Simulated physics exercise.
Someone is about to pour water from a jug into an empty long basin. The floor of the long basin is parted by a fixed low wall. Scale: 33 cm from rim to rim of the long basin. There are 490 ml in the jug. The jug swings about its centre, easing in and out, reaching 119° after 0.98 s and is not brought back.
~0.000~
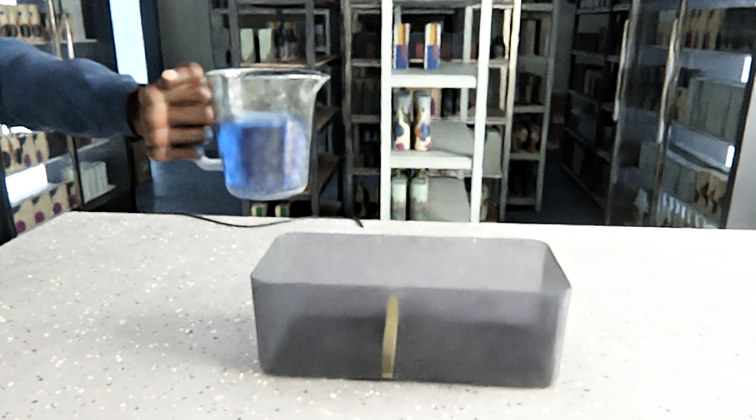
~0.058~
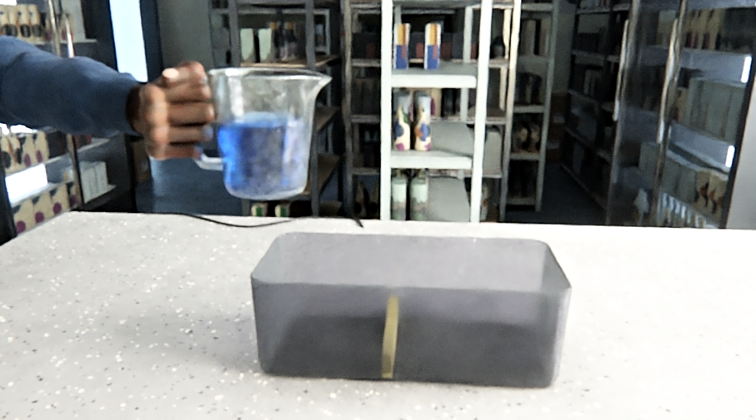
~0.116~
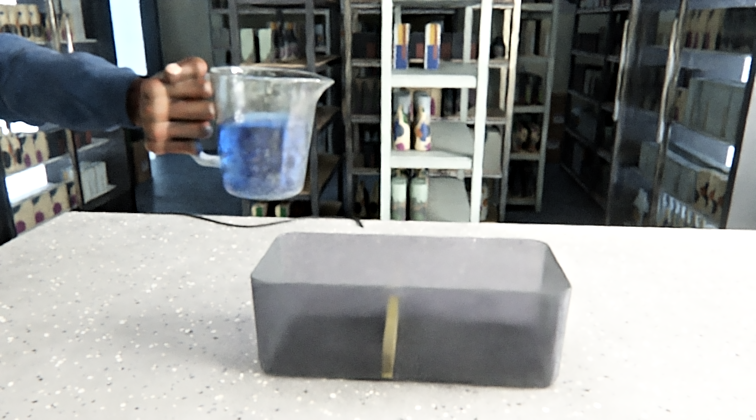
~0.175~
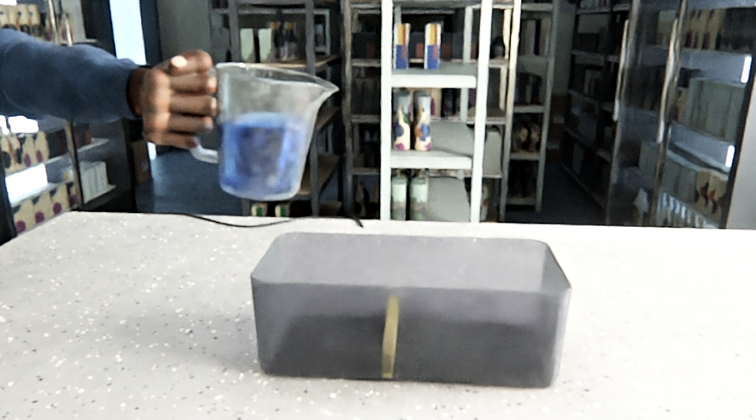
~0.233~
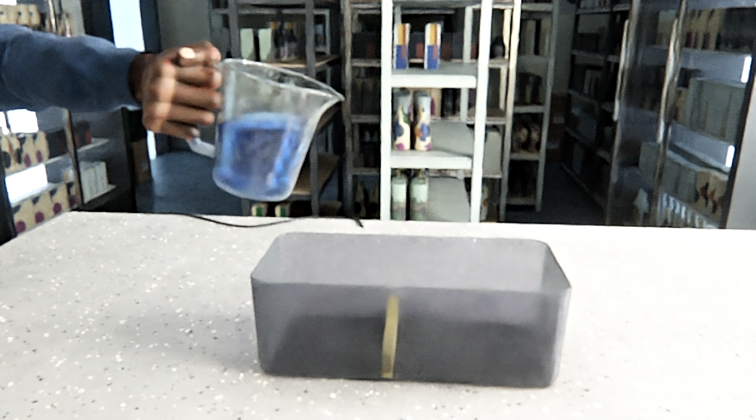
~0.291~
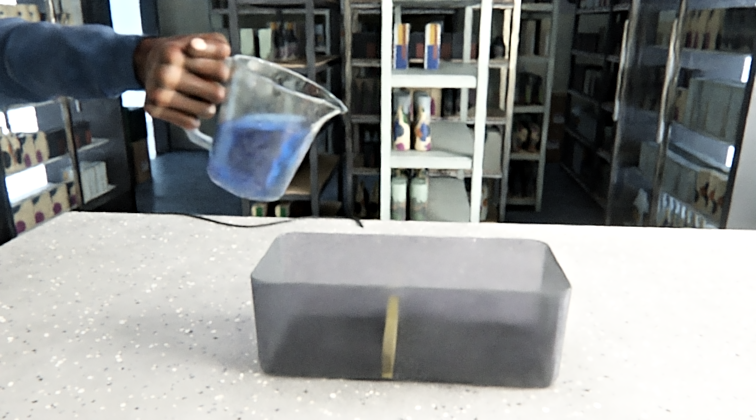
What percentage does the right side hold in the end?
Roughly 24 per cent is past the wall.
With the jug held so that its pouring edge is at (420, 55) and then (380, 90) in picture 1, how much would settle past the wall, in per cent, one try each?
In turn about 80 and 85 per cent.
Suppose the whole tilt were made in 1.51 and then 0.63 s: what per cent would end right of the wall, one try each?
In turn about 40 and 15 per cent.
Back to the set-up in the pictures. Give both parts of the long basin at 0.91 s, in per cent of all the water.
Near 62 on the left, 18 on the right.
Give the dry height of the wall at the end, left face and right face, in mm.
Left about 10 mm, right about 24 mm.
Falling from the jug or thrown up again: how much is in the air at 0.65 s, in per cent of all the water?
Near 20 in a hundred.
After 0.65 s the tilt is 88° and 74 per cent is still to pour, 4 is left of the wall and 1 right of it.
After 0.91 s the tilt is 117° and 9 per cent is still to pour, 63 is left of the wall and 18 right of it.
After 1.18 s the tilt is 119° and 0 per cent is still to pour, 73 is left of the wall and 23 right of it.
After 1.48 s the tilt is 119° and 0 per cent is still to pour, 73 is left of the wall and 24 right of it.
In the end 73 per cent lies left of the wall, 24 right of it and 3 outside.
